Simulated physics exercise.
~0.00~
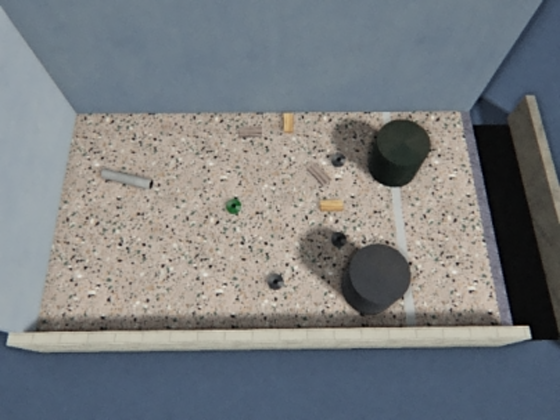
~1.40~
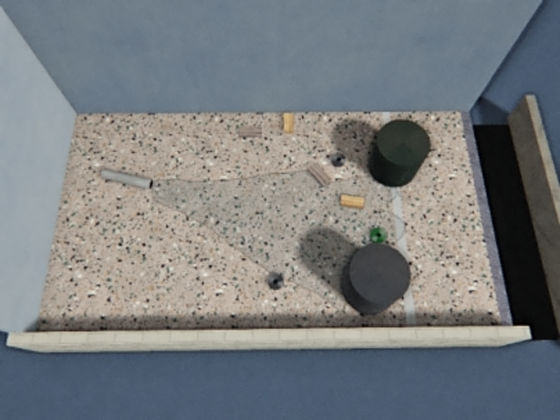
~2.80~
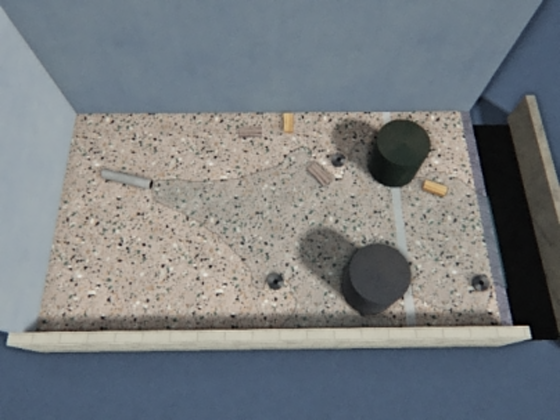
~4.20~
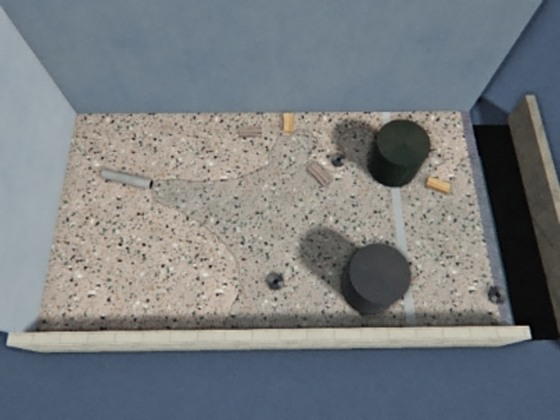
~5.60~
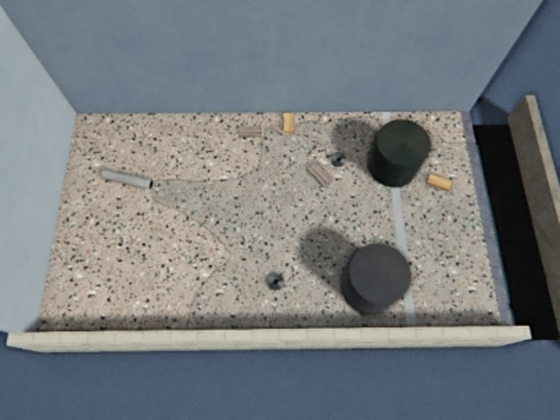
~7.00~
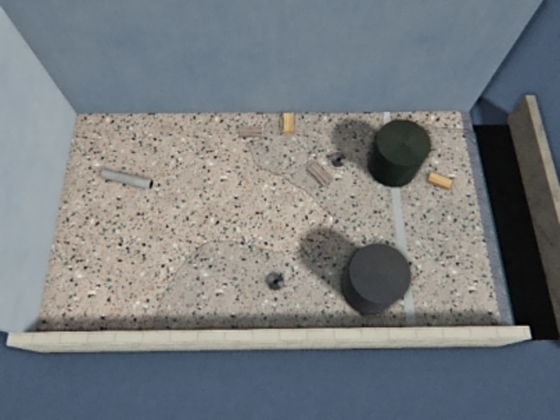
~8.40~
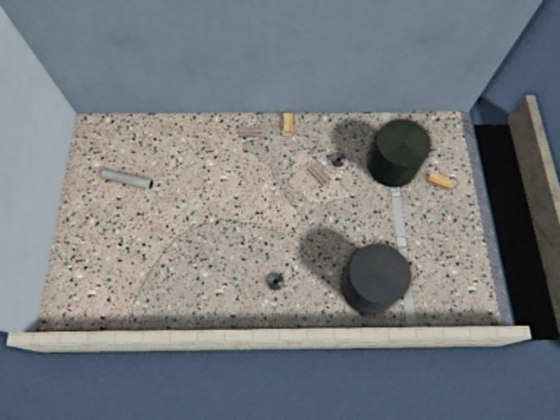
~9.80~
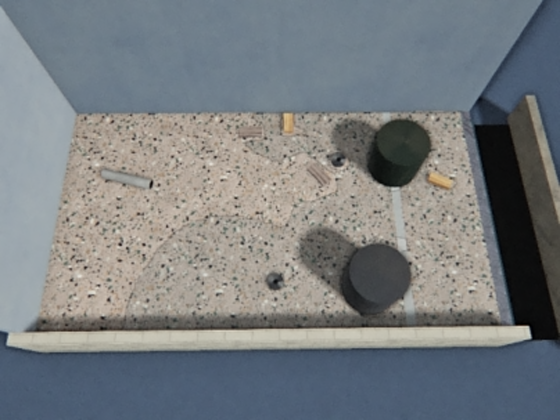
A small green lid lies left of centre on a speckled, walled floor seen from above, with a grey pipe at left, two dark cylinders at right and a white line running past them. Water fans out from the pipe, and the lid is carried right to near the lower cylinder, then disappears from view. A yellowish block drifts right across the line and settles beside the upper cylinder. A dark lid travels to the lower right corner and then vanishes too. The jet stops, leaving faint wet patches, while the remaining blocks and dark lids lie still.
